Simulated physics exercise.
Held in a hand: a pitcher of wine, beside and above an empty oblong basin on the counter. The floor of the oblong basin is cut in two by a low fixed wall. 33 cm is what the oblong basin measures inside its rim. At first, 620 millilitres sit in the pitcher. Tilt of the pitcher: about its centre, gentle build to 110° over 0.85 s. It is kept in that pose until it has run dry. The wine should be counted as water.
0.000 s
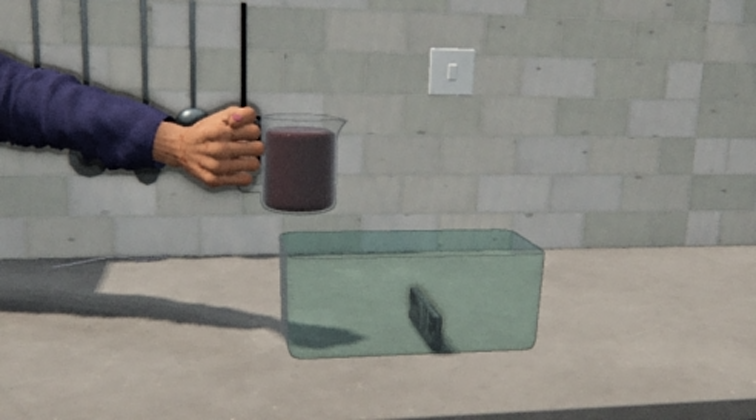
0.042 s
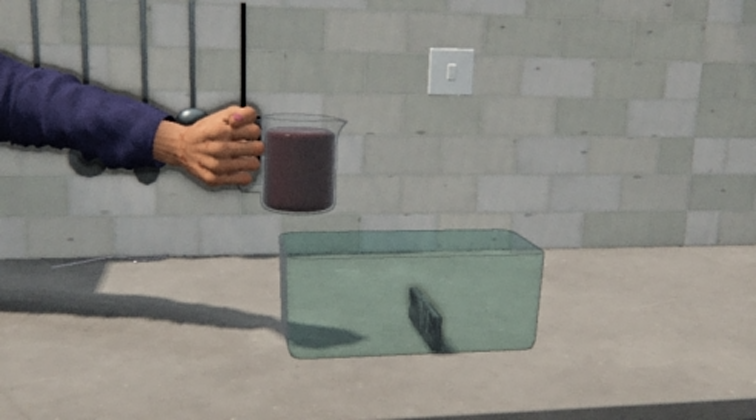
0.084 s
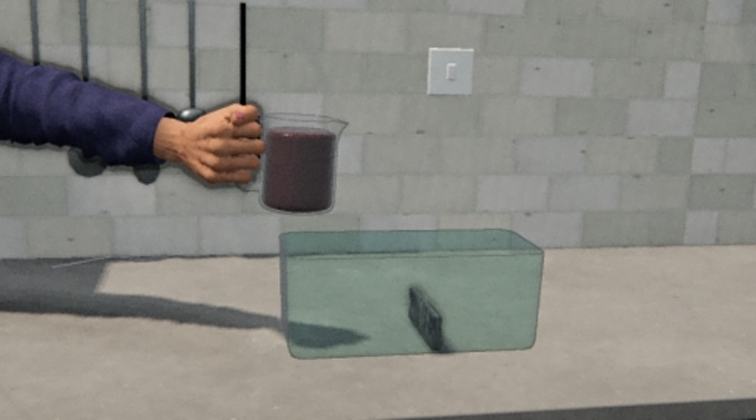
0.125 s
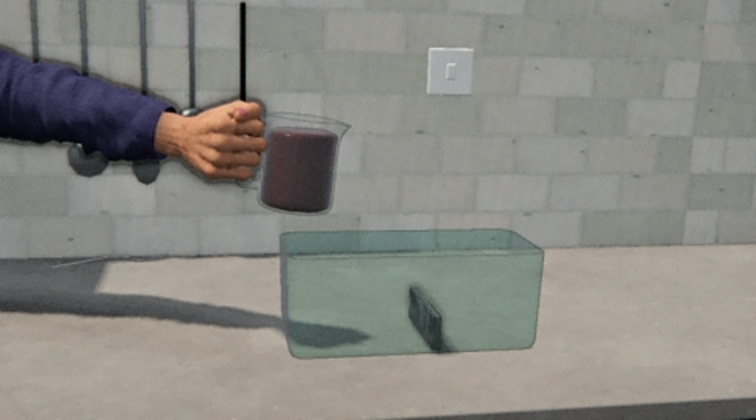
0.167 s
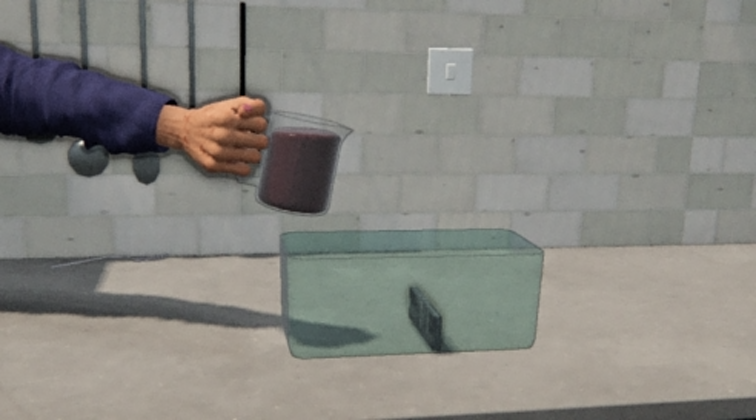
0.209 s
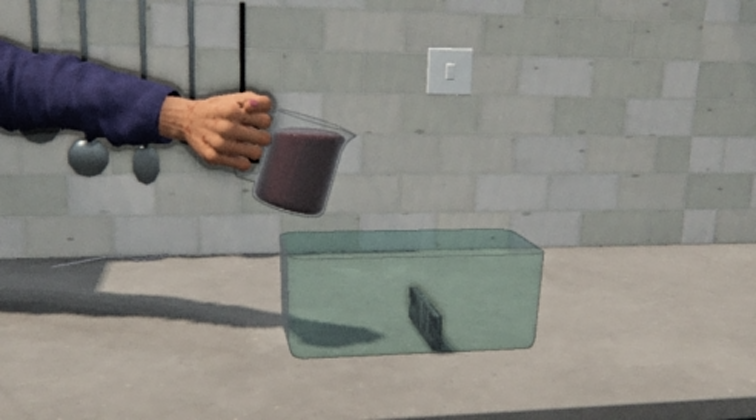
On a counter before a tiled wall with a light switch, a hand in a dark blue sleeve holds a clear pitcher of dark red wine upright above an empty oblong glass basin. The hand slowly tilts the pitcher to the right, gently at first, then further, with the wine still inside.
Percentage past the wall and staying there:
4 percent.
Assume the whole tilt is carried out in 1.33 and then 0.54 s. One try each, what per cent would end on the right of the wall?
Try 1: 5 %; try 2: 5 %.
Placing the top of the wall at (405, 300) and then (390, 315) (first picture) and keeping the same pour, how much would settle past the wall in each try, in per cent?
It comes to 15 per cent, and then 60 per cent.
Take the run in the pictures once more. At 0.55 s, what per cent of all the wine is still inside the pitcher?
Fraction remaining: Approx. 76 per cent.
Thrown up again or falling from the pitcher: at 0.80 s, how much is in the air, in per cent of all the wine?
About 14 percent.
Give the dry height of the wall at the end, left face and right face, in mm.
The left side gives some 22 mm, the right side some 44 mm.
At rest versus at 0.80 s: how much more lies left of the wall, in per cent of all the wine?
That is roughly 30 in a hundred of the whole.
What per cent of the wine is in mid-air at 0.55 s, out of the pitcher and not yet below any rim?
At that moment, about 16 percent.
Then, 0.55 s in, the tilt is 80° and 76 per cent is still to pour, 8 is left of the wall and 0 right of it.
Then, 0.80 s in, the tilt is 109° and 21 per cent is still to pour, 65 is left of the wall and 0 right of it.
Then, 1.07 s in, the tilt is 110° and 2 per cent is still to pour, 92 is left of the wall and 3 right of it.
Then, 1.35 s in, the tilt is 110° and 0 per cent is still to pour, 94 is left of the wall and 4 right of it.
Finally, 94 per cent lies left of the wall, 4 right of it and 1 outside.
